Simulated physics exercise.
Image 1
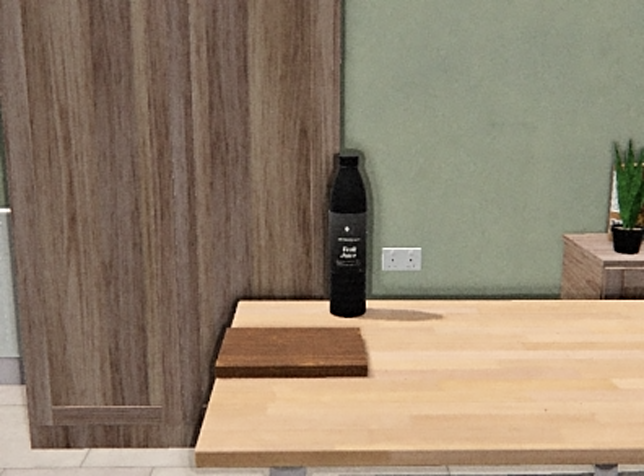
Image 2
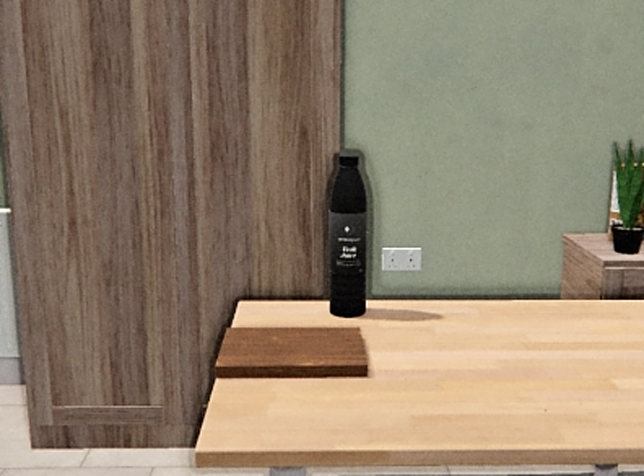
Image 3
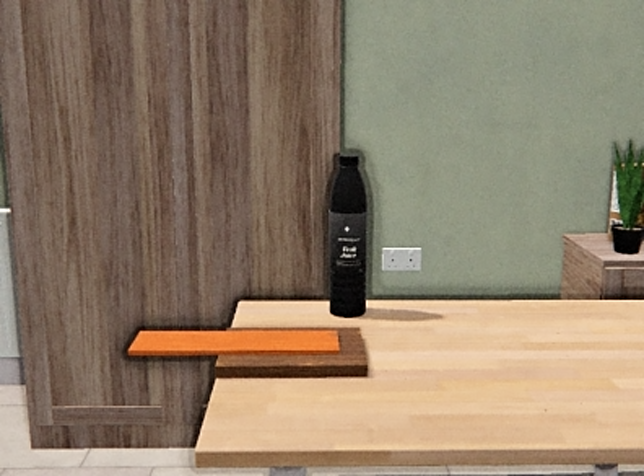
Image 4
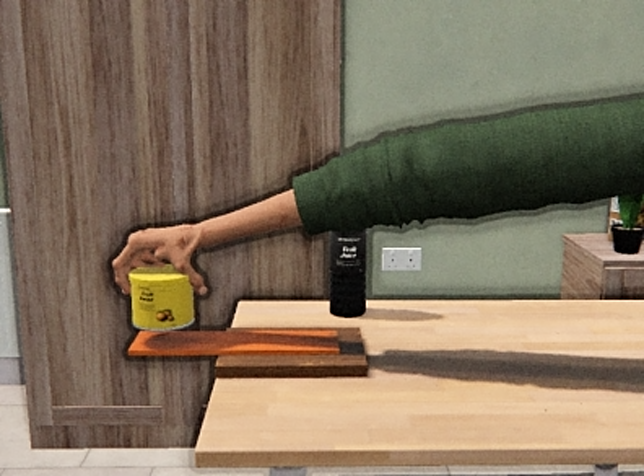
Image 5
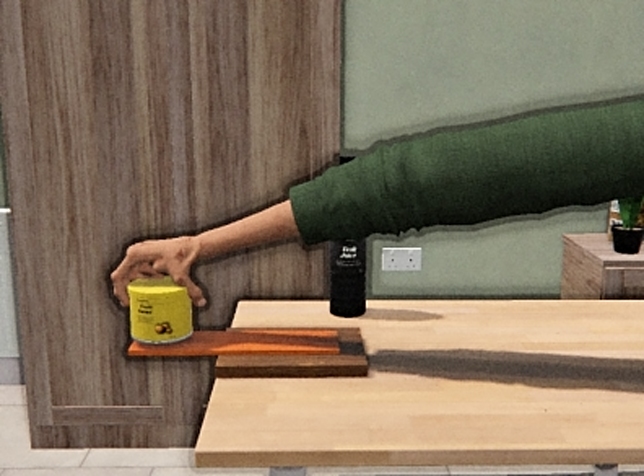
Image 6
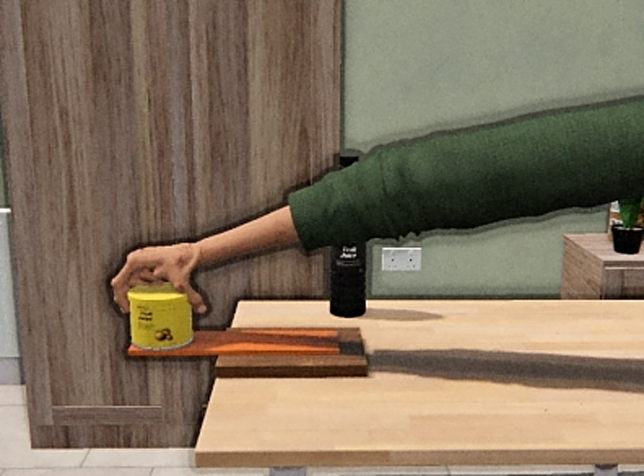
At the start, a black bottle and a brown slab rest on a wooden table. An orange board then appears on the slab, sticking out past the table's left end, and a green-sleeved arm reaches in from the right, lowers a yellow tub onto the board's outer end and keeps holding it.
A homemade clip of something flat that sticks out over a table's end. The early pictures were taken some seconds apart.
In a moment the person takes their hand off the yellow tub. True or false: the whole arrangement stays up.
False, it comes down.
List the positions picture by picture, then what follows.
In the first frame, the last thing is not in view yet; black bottle (348, 236).
In the second frame, the last thing is not in view yet.
In the third frame, the last thing is not in view yet; brown slab (293, 351).
In the fourth frame, coming down; yellow tub (163, 297); black bottle (348, 236).
In the fifth frame, coming down; yellow tub (161, 309); orange board (236, 342).
In the sixth frame, set down, still held; yellow tub (161, 316); brown slab (293, 351).
Then, 0.40 s later than the last frame, yellow tub now down on the floor or falling; orange board on its side.
Then, 0.60 s later than the last frame, orange board now down on the floor or falling.
Then, 0.70 s later than the last frame, things are still on the move.
Then, 0.90 s later than the last frame, as before.
When it is over, down on the floor or falling, orange board and yellow tub; the other 2 as before. The board goes over.
